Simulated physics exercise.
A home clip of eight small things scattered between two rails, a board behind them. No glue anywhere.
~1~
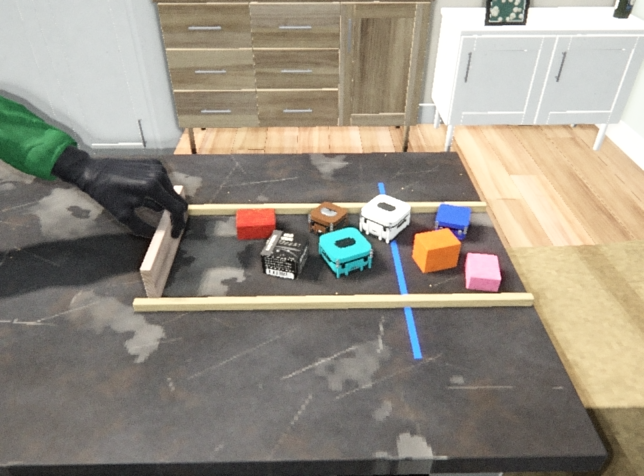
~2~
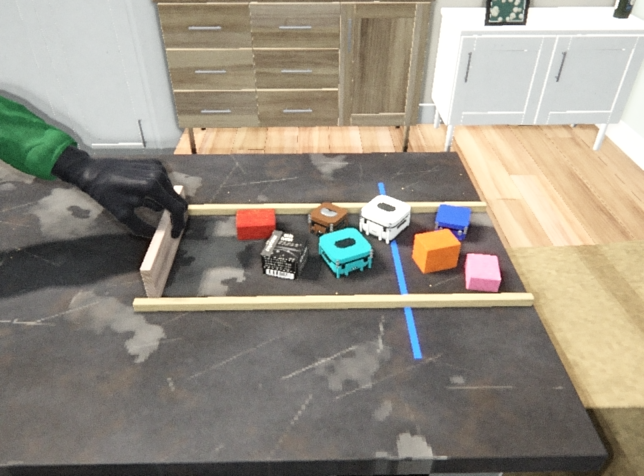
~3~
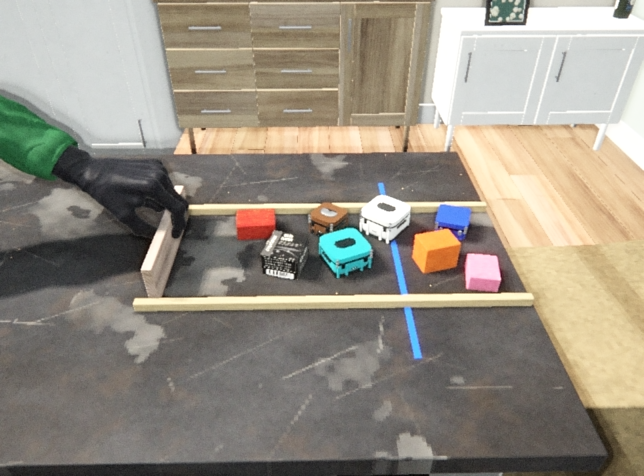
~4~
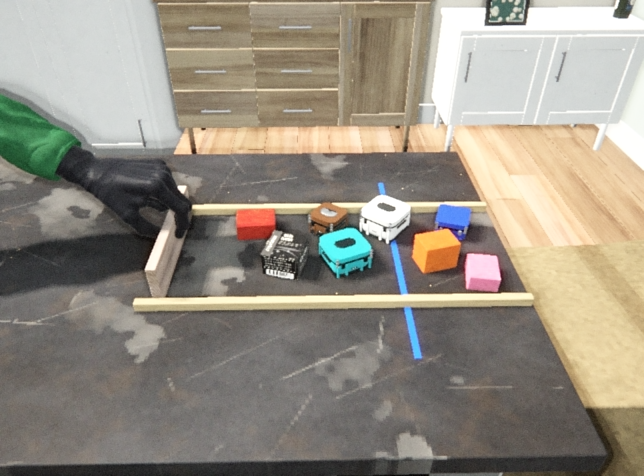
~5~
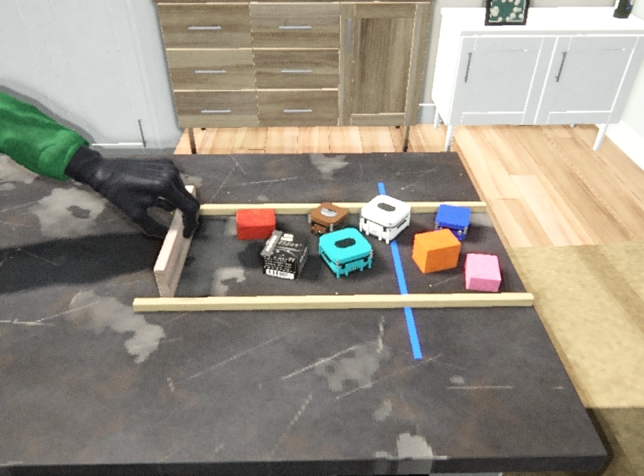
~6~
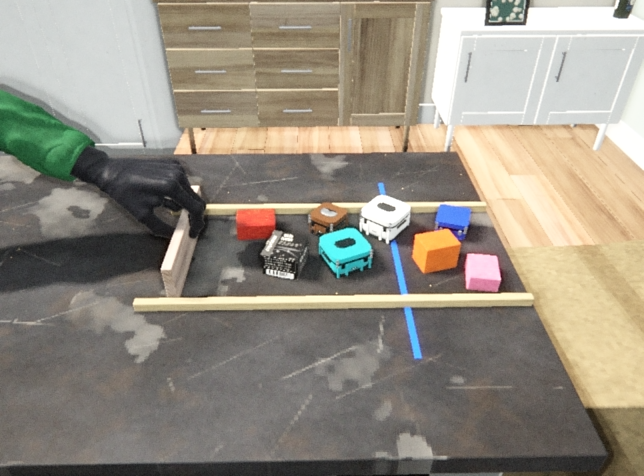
The footage shows small blocks and cases scattered between two rails on a dark tabletop, with blue tape across it, as a black-gloved hand holds a board at the left, then slides it slightly right without touching them.
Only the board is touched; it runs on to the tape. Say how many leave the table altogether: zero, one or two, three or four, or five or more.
Here the number that fall off is one or two.
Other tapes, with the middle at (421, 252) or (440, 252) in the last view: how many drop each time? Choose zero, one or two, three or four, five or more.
For each place: 3 or 4; 3 or 4.
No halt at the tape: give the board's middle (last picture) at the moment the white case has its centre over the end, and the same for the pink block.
For the white case at (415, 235), for the pink block at (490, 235).
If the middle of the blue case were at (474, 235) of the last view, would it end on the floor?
The blue case falls.
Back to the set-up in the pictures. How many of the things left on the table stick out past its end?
1 of them.
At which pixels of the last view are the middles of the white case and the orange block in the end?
First (476, 219), then (494, 250).
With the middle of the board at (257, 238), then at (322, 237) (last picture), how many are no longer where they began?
At the one place 1, at the other 5.
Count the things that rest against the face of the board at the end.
In contact: 2.
A little later, none off yet; pink block at rest near (482, 273); blue case at rest near (452, 223); orange block at rest near (436, 251).
When it is over, the number that fall off is one or two; down, blue case.
